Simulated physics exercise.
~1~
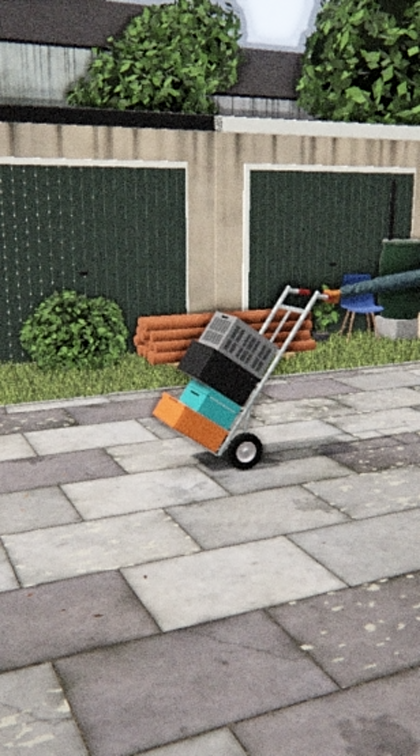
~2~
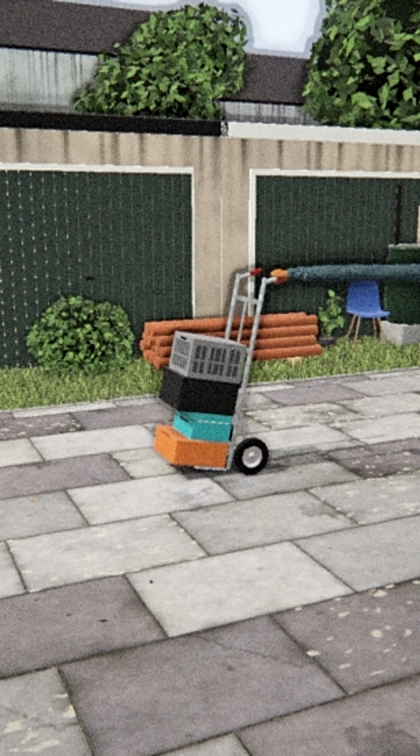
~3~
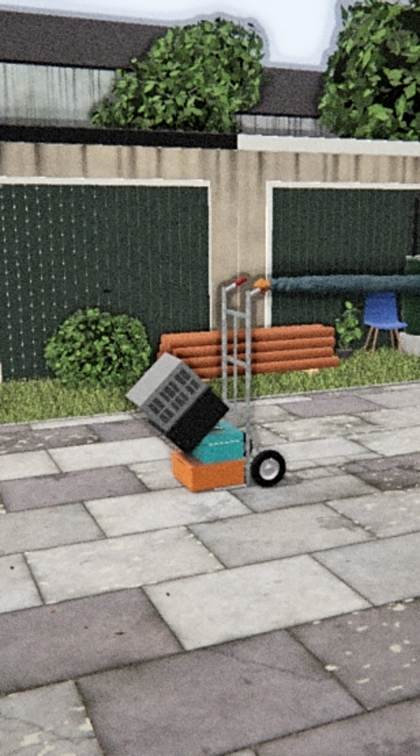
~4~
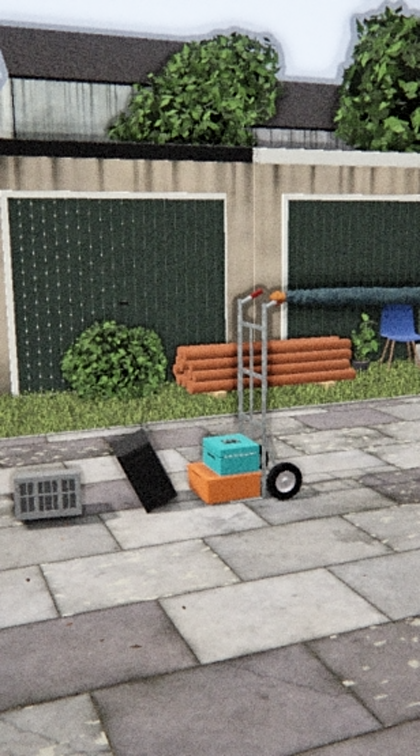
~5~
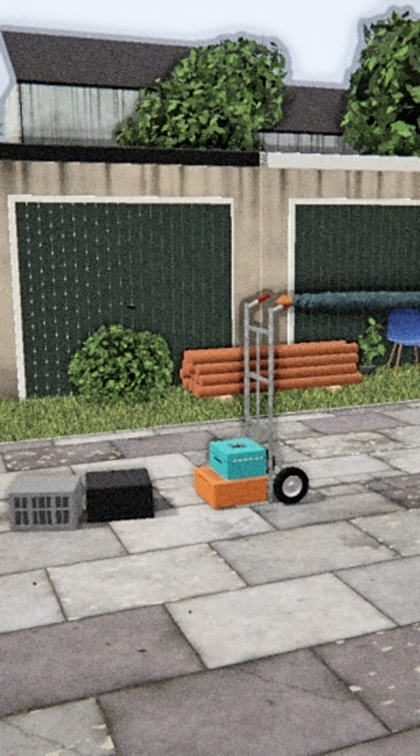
On paving by garages, a tilted hand truck swings upright and its top two crates tumble left.
